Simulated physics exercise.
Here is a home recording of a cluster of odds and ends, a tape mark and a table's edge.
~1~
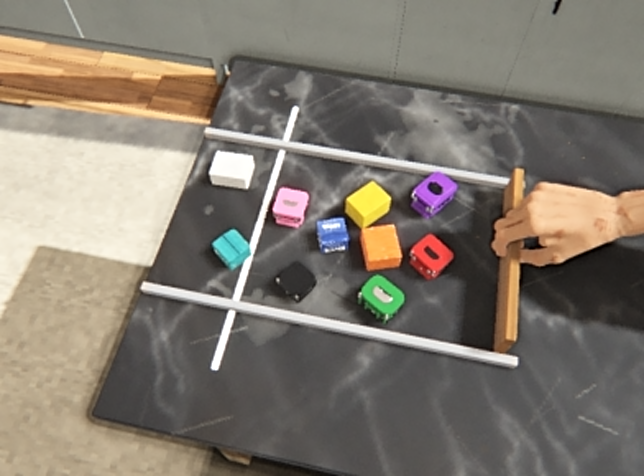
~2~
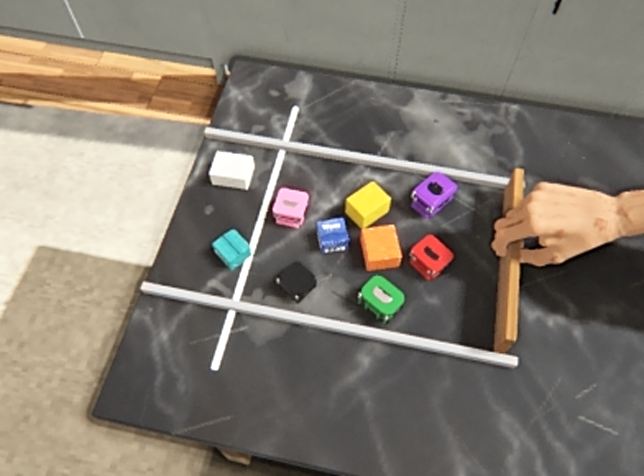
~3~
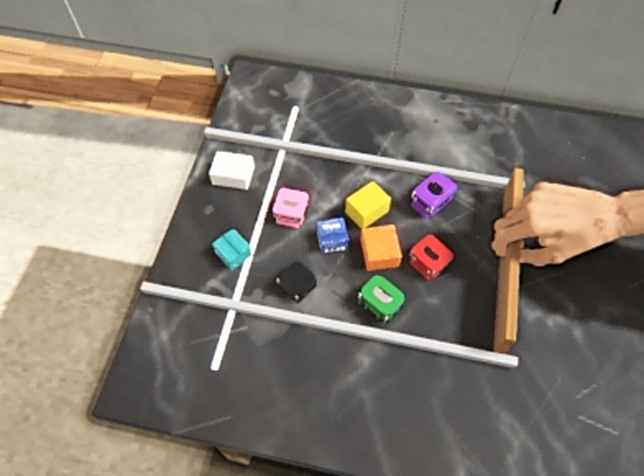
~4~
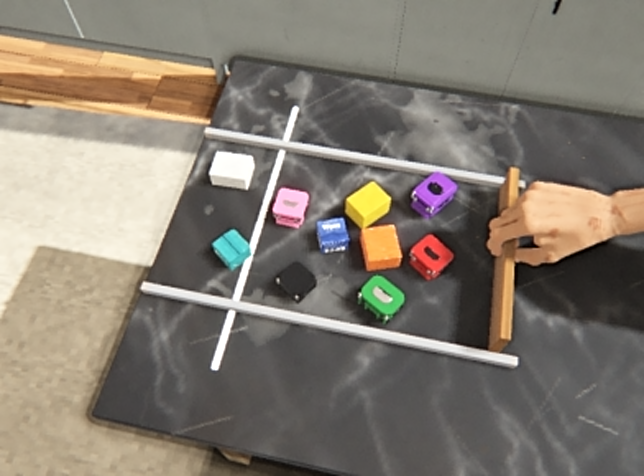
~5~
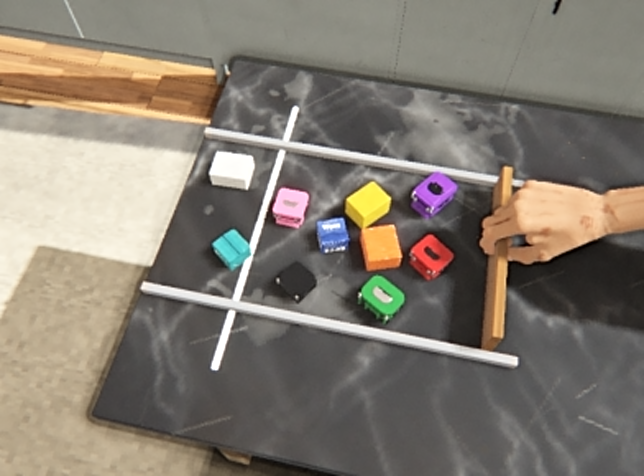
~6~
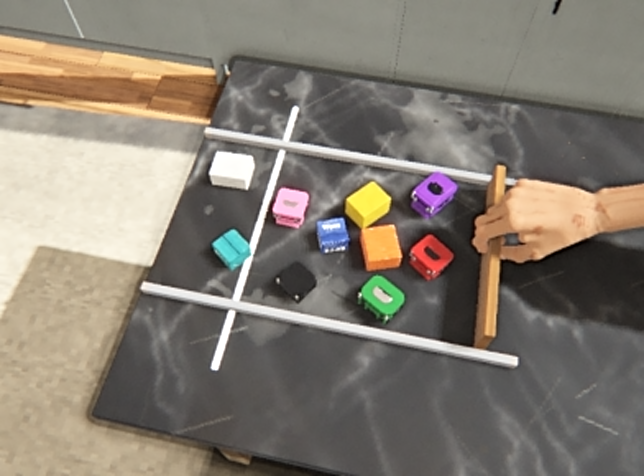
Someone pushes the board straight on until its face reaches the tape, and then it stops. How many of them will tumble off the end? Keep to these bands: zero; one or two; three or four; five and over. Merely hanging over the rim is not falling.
The push will send none off the table.
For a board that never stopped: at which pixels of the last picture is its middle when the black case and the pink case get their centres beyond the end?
For the black case, about (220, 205); for the pink case, about (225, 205).
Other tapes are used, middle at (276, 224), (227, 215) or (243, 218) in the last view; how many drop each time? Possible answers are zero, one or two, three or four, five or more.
In order: None at all, just one or two, just one or two.
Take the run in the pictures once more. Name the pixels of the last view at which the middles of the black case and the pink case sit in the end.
Going in order, first (195, 260) and next (214, 195).
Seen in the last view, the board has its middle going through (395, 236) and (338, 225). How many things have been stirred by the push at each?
Tally at point one: 6; at point two: 8.
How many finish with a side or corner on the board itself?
Counting them up gives 4.
Soon after, none off yet; white block at rest near (232, 170); turquoise box at rest near (232, 249); pink case moving near (288, 207).
In the end, the number that fall off is zero.
